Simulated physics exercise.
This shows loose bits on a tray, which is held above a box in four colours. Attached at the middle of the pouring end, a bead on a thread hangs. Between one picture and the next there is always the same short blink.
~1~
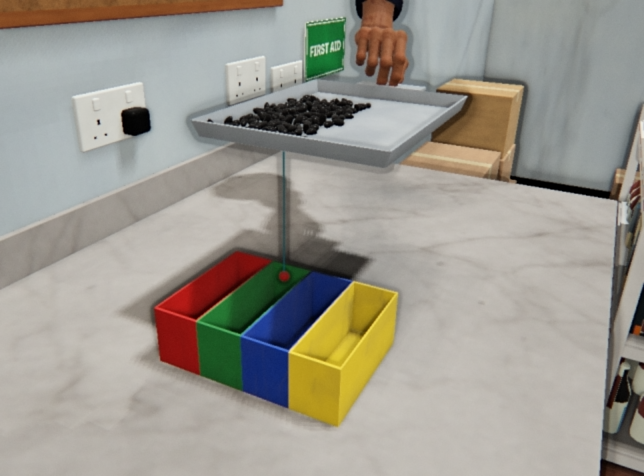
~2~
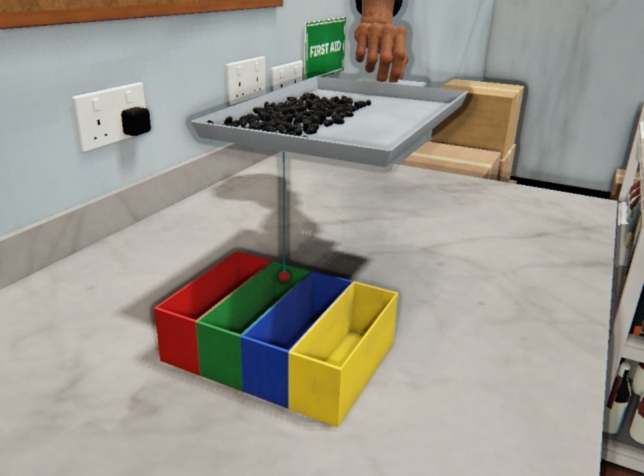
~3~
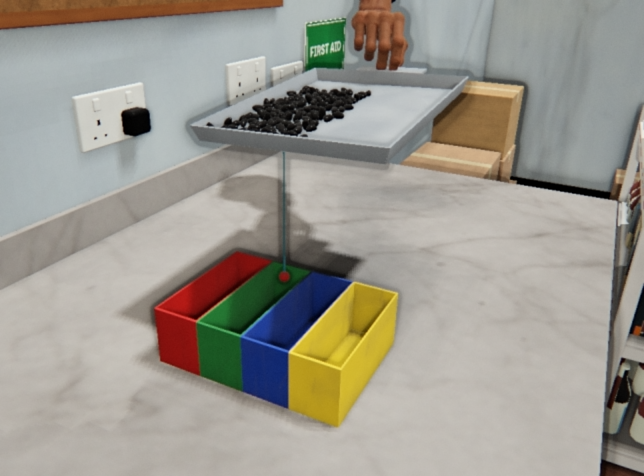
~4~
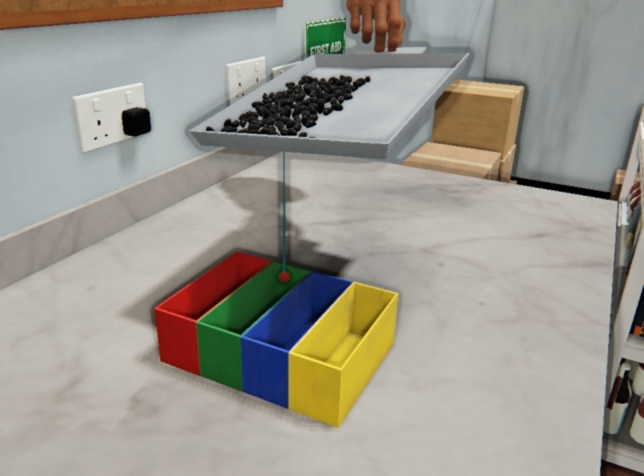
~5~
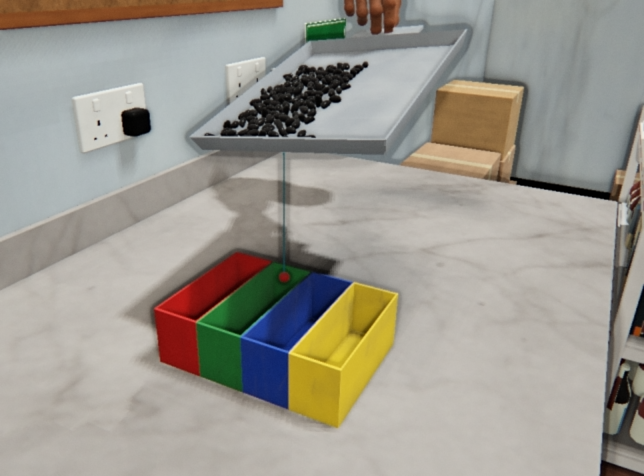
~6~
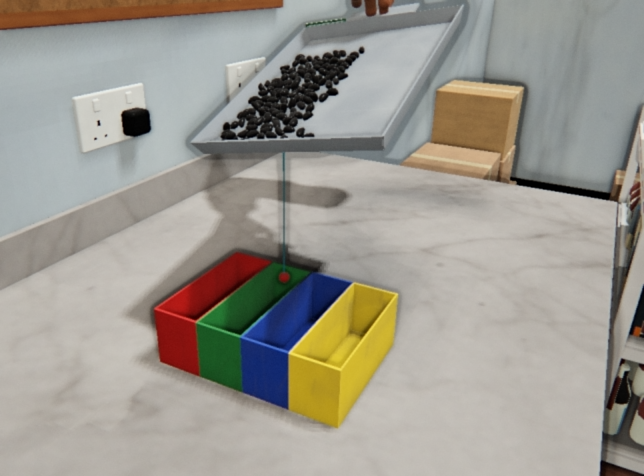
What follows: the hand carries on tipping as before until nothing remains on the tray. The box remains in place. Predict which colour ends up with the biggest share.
The biggest share goes to red.
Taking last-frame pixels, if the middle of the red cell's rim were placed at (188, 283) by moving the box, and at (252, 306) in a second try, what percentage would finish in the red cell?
You'd get near 60 per cent and afterwards near 10 per cent.
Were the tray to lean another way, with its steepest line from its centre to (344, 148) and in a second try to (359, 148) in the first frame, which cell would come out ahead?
In order, it comes out as the yellow cell and the yellow one.
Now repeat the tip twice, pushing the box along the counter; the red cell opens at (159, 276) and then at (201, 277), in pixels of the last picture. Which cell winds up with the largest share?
The cell in green, then the red one.
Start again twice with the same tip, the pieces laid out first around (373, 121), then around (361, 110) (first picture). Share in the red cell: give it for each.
Shares in turn: 50 % and 40 %.
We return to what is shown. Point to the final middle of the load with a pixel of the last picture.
Near (208, 328), more or less.
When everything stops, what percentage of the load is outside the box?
40 %.
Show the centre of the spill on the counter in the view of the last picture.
Near (153, 320).
Shortly afterwards, tray tipped steeply; all but a few on the tray; only a few falling or outside the box.
Next, tray tipped past a quarter turn; a little on the tray; near a third in the red cell; a little in the green cell; near half falling or outside the box.
Some moments later, tray tipped past a quarter turn; near half in the red cell; a little in the green cell; near a third falling or outside the box.
In the end, tray tipped past a quarter turn; near half in the red cell; a little in the green cell; none at all in the yellow cell; none at all in the blue cell; near a third outside the box.
